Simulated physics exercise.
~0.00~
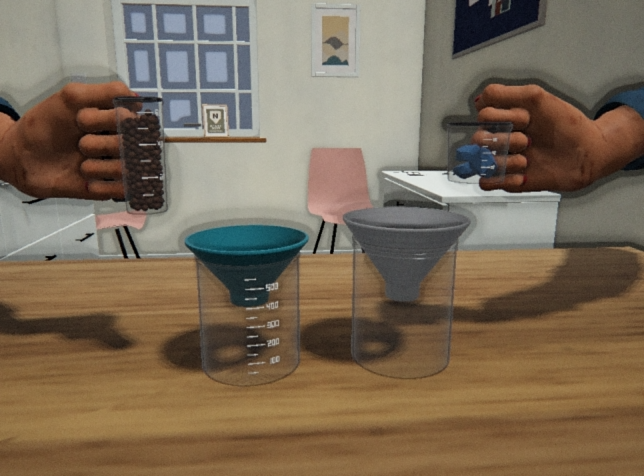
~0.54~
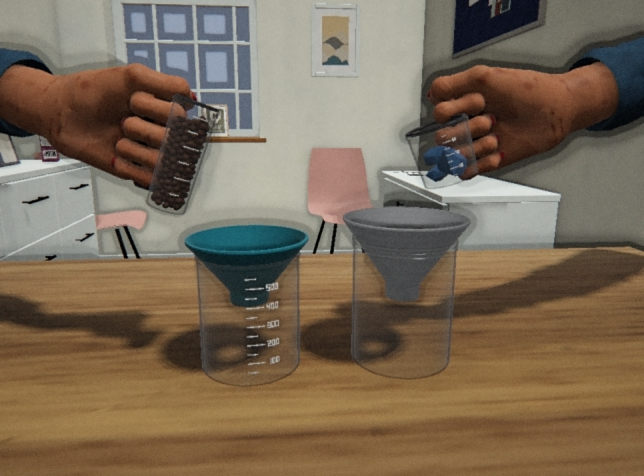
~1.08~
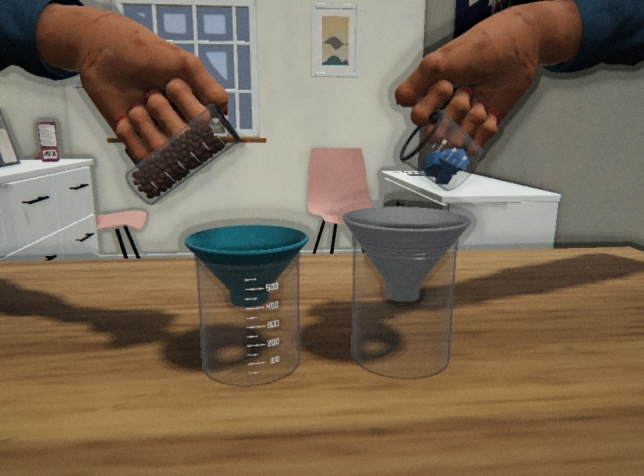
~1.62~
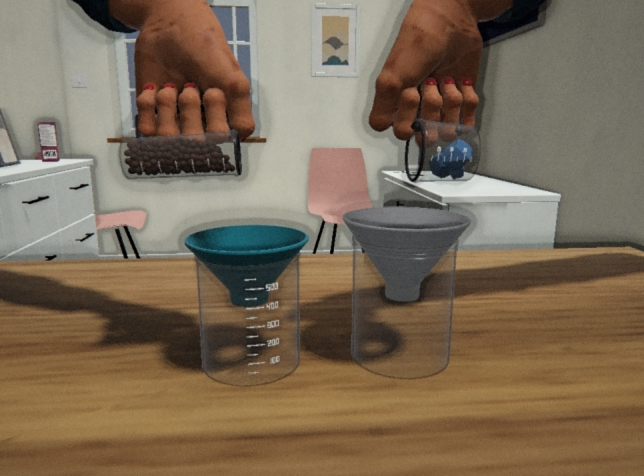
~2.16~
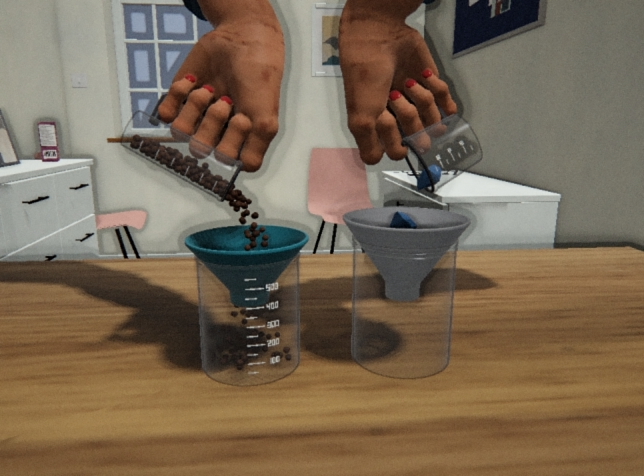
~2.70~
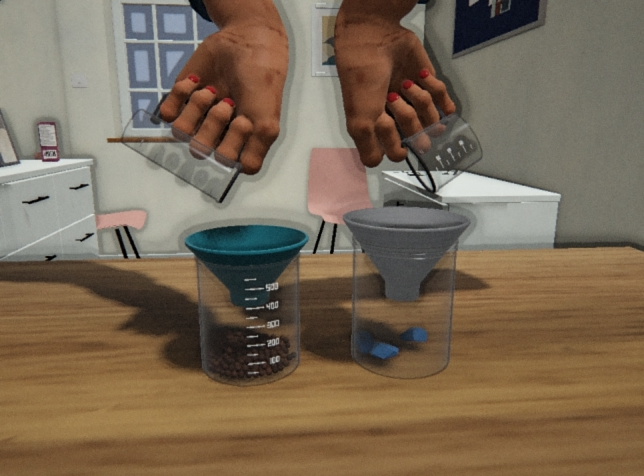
The clip opens on two hands holding clear cups above a wooden table, the left one filled with small dark brown pieces and the right one holding a few blue chunks. Below them, a teal funnel and a gray funnel each sit in a clear jar. The hands move inward and tilt the cups until both lie on their sides, with nothing spilling yet. They tip further, and the brown pieces stream into the teal funnel while the blue chunks drop into the gray one. Finally both cups are empty, and everything rests at the bottom of the jars.
